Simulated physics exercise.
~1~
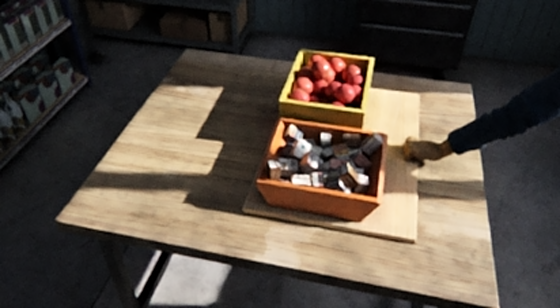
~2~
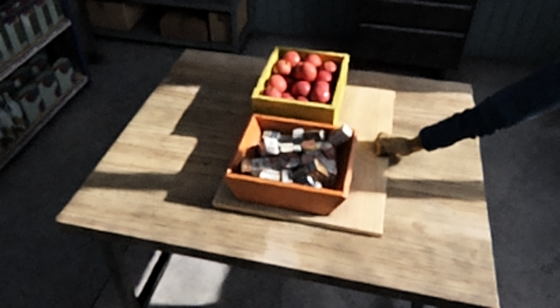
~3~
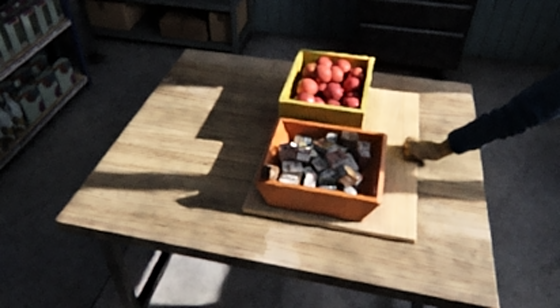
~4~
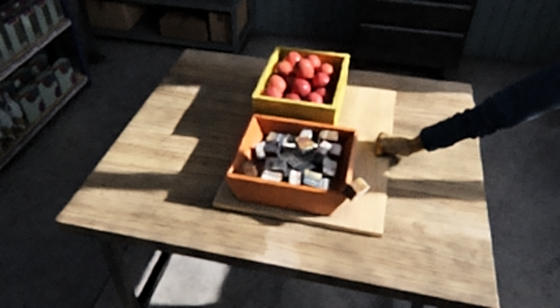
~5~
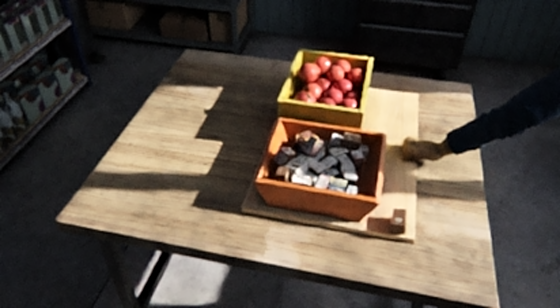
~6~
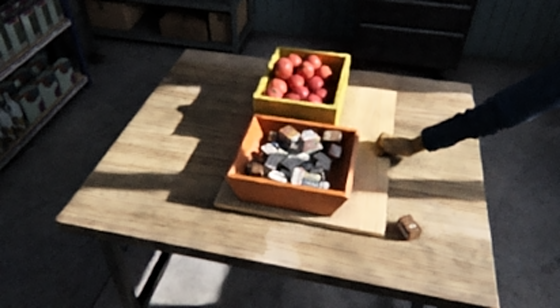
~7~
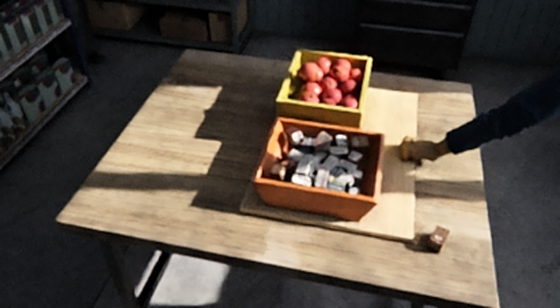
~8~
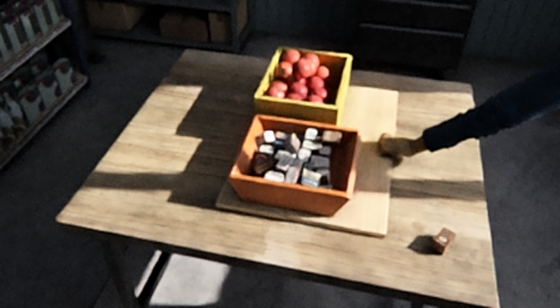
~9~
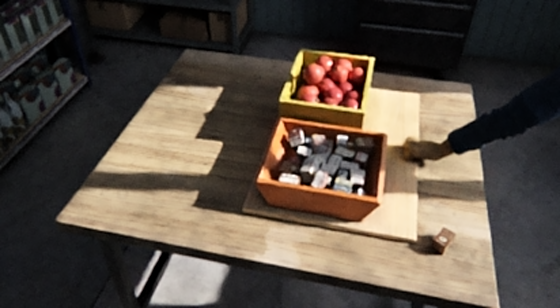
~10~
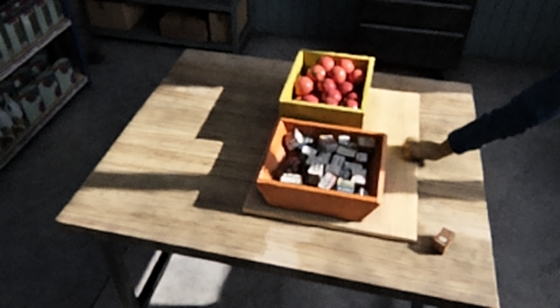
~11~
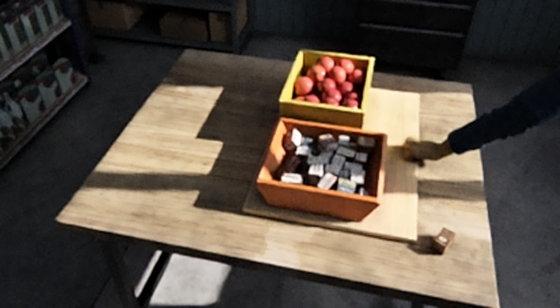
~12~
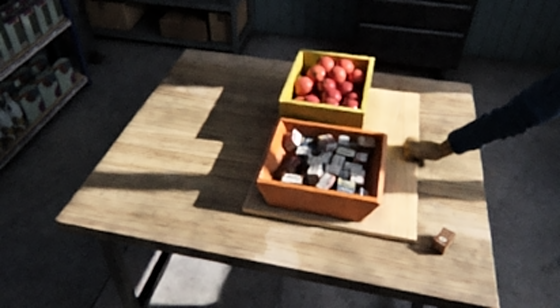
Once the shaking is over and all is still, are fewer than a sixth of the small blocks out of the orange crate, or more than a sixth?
Fewer than a sixth are out. A single block drops over the right side and comes to rest on the table, while the others stay in the orange crate.
